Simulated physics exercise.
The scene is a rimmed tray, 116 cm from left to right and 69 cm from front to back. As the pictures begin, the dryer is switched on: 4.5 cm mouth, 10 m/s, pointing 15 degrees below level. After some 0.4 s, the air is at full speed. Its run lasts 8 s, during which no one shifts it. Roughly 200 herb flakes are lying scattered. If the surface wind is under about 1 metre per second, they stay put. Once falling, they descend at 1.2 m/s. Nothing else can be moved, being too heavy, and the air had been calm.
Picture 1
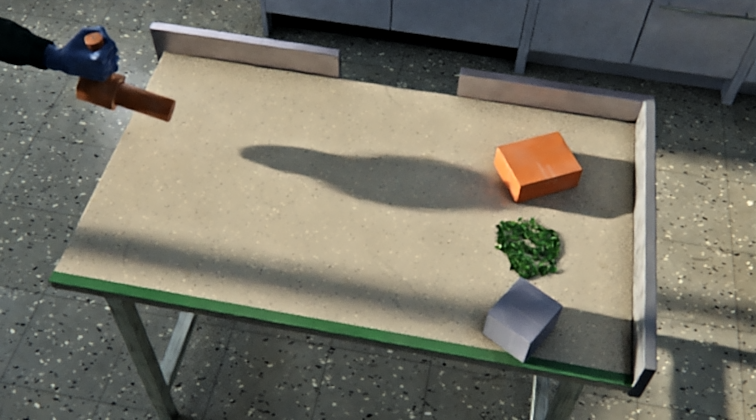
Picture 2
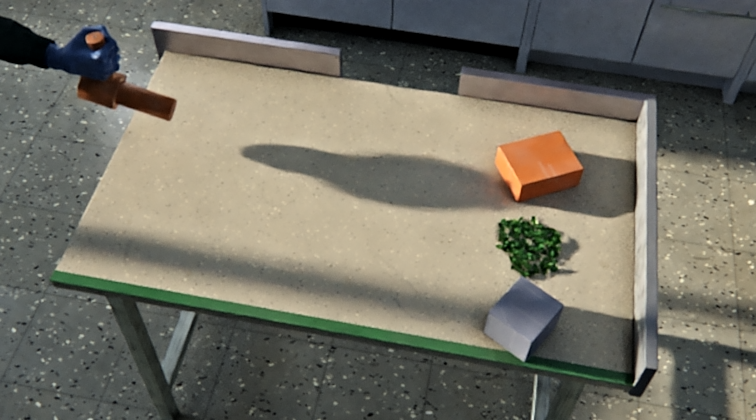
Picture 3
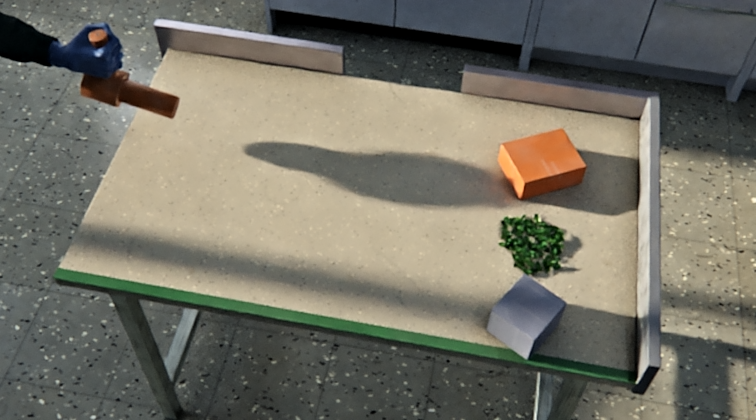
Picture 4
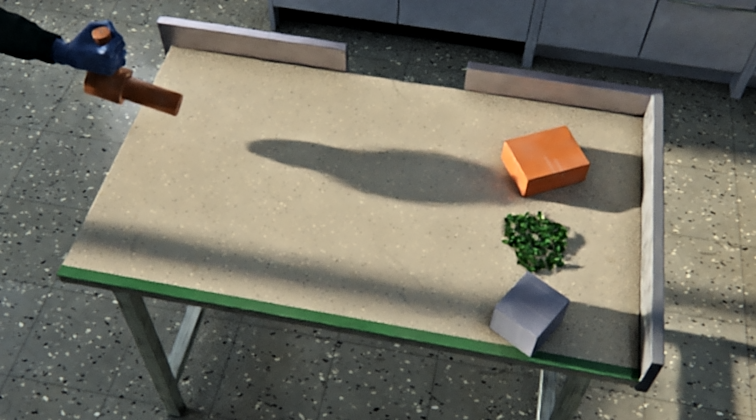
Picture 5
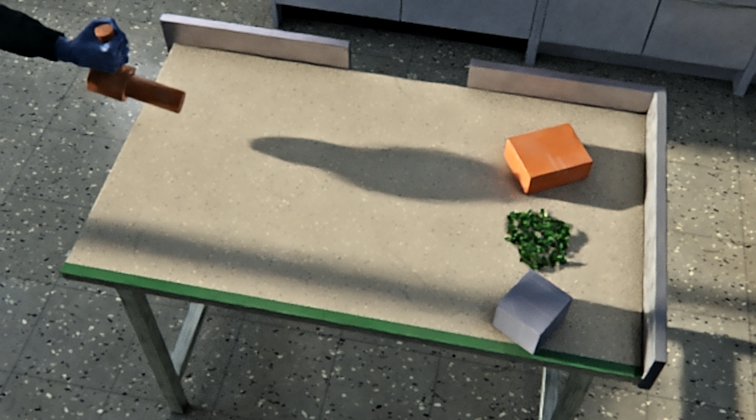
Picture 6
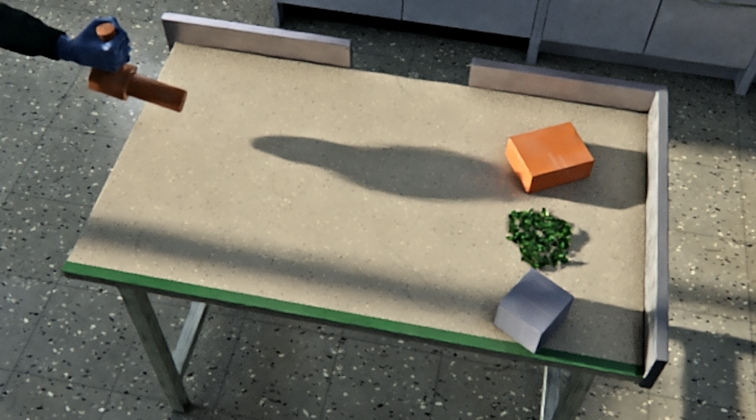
The footage shows a gloved hand holding an orange-brown dryer at the left of a rimmed, green-edged tabletop, pointed toward green flakes between an orange block and a gray block, while the flakes stay unstirred and the view drifts slightly.
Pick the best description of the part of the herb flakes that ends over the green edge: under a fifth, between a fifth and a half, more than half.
By then the majority are over the green edge.
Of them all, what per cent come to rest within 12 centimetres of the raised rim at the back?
Roughly 0 in a hundred.
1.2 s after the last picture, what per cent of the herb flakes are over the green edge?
I'd say near 80 per cent by then.
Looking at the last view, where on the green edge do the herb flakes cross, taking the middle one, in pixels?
Roughly at pixel (595, 370).
Then, 1.2 s after the last picture the count stands so, 76 % are over the green edge; the middle of those still in play is near (645, 253).
Then, 2.2 s after the last picture the count stands so, 84 % are over the green edge; the middle of those still in play is near (645, 245).
Then, 4.0 s after the last picture the count stands so, 88 % are over the green edge.
Then, 7.6 s after the last picture, at the end, 92 % are over the green edge.
